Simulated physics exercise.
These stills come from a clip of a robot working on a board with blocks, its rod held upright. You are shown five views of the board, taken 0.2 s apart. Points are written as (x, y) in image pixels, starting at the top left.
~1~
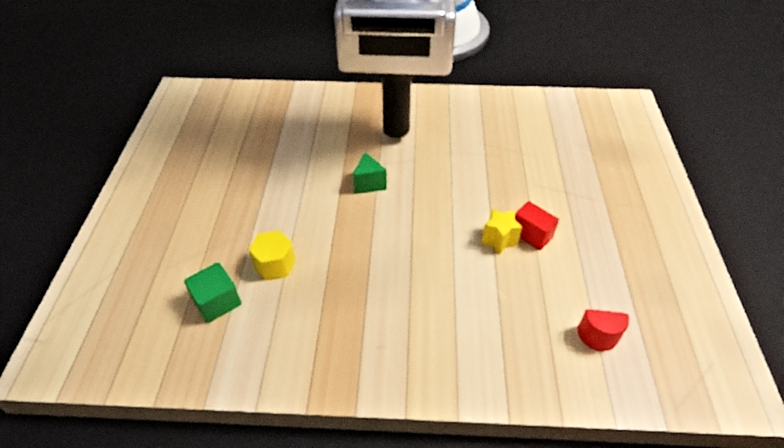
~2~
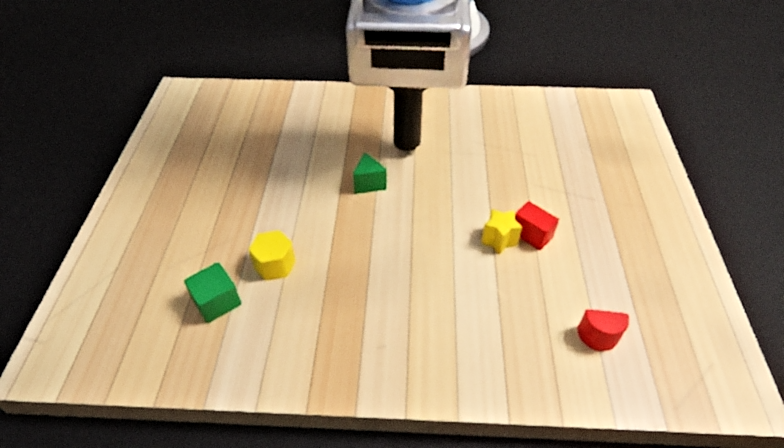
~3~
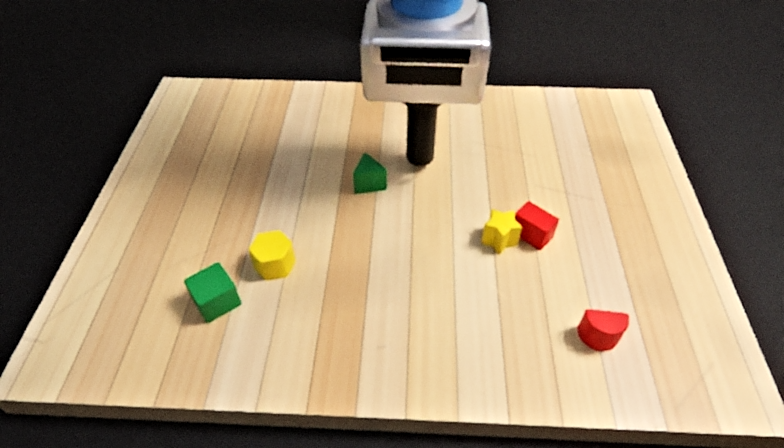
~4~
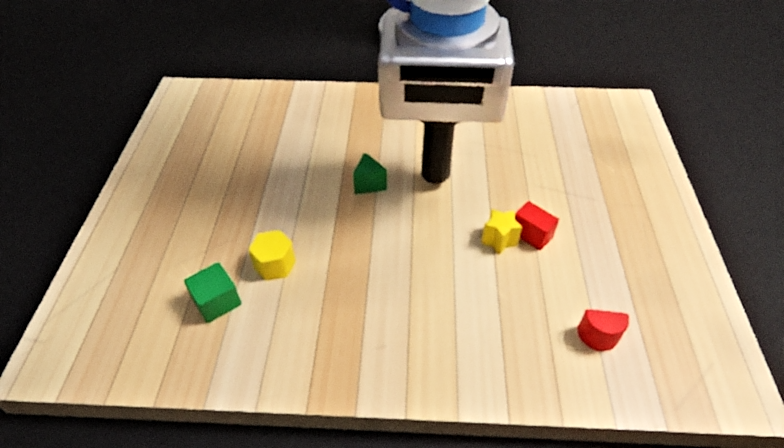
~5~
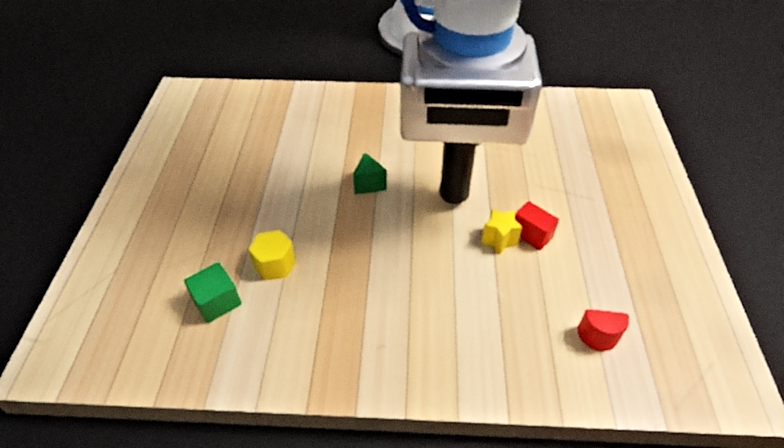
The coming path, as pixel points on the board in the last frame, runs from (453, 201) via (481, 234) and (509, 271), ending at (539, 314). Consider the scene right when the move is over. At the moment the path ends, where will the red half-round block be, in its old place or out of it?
It will be resting on its spot.
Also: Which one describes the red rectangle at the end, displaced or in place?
Moved off its spot.
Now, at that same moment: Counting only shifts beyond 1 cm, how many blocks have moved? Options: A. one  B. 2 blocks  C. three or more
Option B.
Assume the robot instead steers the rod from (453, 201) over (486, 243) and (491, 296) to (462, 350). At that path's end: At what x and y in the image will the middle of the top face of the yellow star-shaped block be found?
Most likely (534, 247).
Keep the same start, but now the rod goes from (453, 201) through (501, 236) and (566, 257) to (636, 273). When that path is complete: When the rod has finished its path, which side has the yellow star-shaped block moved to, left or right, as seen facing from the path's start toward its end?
It is displaced to the right.
On the path given first. One third of the way, rod at (482, 227); yellow star-shaped block at (515, 230); red rectangle at (546, 218), turned 15° anticlockwise.
Two thirds of the way, rod at (512, 265); yellow star-shaped block at (549, 250), turned 85° anticlockwise; red rectangle at (553, 220), turned 30° anticlockwise.
At the end, rod at (542, 307); yellow star-shaped block at (552, 254), turned 120° anticlockwise; red rectangle at (553, 220), turned 30° anticlockwise; red half-round block unmoved.
